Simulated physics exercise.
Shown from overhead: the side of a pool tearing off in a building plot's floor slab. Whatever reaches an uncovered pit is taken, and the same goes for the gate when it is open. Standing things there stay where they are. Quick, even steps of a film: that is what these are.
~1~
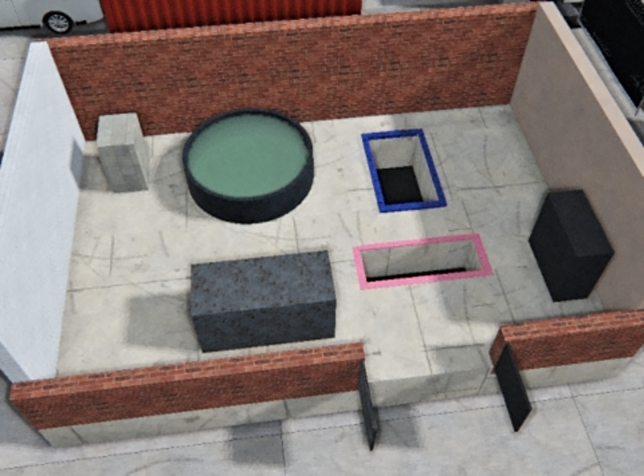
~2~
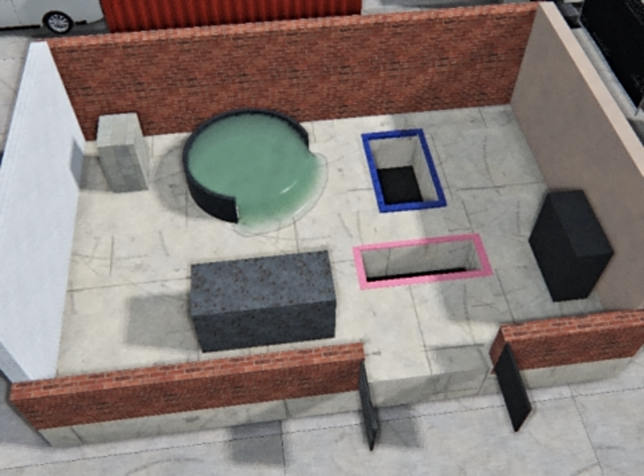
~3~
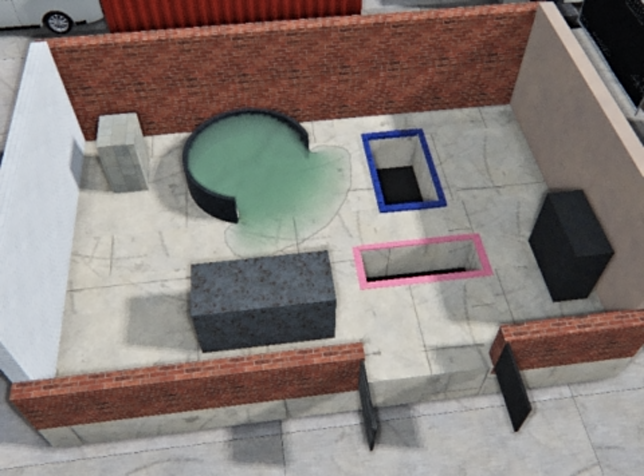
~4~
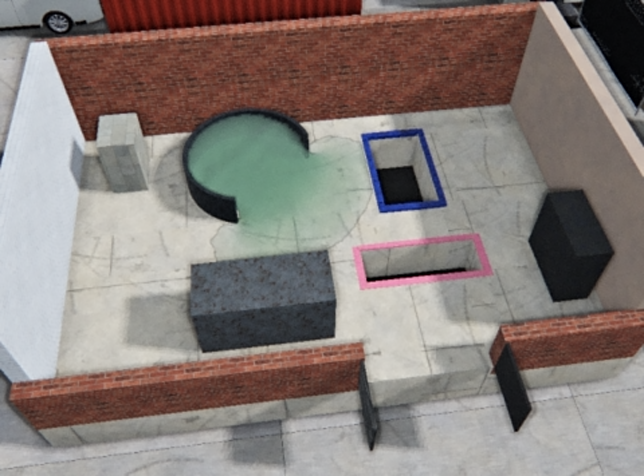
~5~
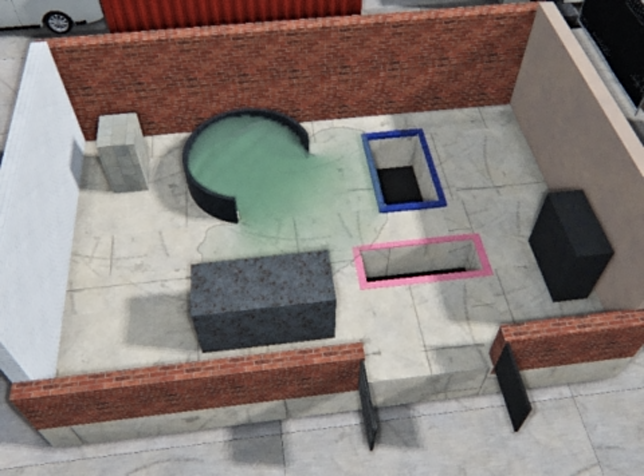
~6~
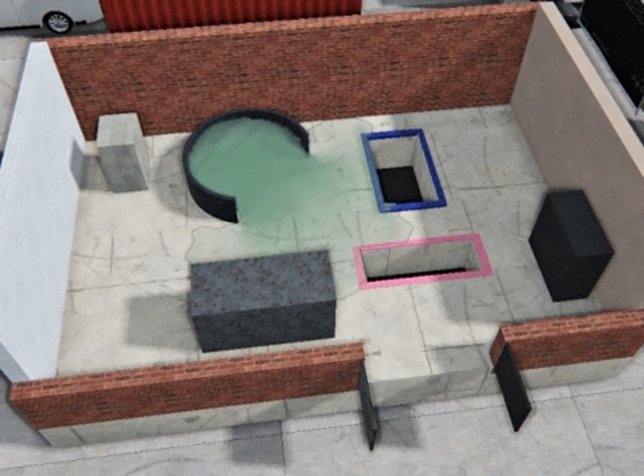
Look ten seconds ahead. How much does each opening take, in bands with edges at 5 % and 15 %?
One by one: The gate takes in a reasonable amount - five to fifteen per cent. The blue pit takes in a considerable amount - past fifteen per cent. The pink pit takes in a considerable amount - past fifteen per cent.
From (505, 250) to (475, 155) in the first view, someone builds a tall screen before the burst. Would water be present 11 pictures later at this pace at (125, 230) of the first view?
Waterless.
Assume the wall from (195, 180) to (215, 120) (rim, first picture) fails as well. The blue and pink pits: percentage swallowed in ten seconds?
In percent: Blue 0, pink 4.
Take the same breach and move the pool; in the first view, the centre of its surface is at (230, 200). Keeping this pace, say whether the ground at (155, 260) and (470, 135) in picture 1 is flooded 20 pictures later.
Soaked, untouched.
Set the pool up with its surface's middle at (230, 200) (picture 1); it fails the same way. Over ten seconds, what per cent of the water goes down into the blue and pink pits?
After ten seconds: Blue pit at 4 percent, pink pit at 45 percent.
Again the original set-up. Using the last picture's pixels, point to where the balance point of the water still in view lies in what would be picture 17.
Around pixel (291, 214).
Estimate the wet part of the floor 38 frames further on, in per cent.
Roughly 45 percent, I'd say.
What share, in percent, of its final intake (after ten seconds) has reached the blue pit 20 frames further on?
By my reckoning, 95 percent.
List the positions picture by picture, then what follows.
The pool at (248, 155) is whole and still, in the first picture.
The front is at (316, 156), out from the gap at (297, 197), in the second picture.
The front is at (342, 151), out from the gap at (297, 198), in the third picture.
Water pours out at (297, 198) and has run to (361, 147), in the fourth picture.
Water pours out at (297, 199) and has run to (361, 134), in the fifth picture.
Water pours out at (297, 199) and has run to a hidden place, in the sixth picture.
A moment on, water covers 25 % of the floor; the gate 0 %, the blue pit 7 %, the pink pit 5 %.
Next, water covers 35 % of the floor; the gate 1 %, the blue pit 13 %, the pink pit 16 %.
Then, water covers 45 % of the floor; the gate 5 %, the blue pit 16 %, the pink pit 28 %.
Later, water covers 45 % of the floor; the gate 8 %, the blue pit 17 %, the pink pit 37 %.
In the end, water covers 60 % of the floor; the gate 11 %, the blue pit 17 %, the pink pit 42 %.
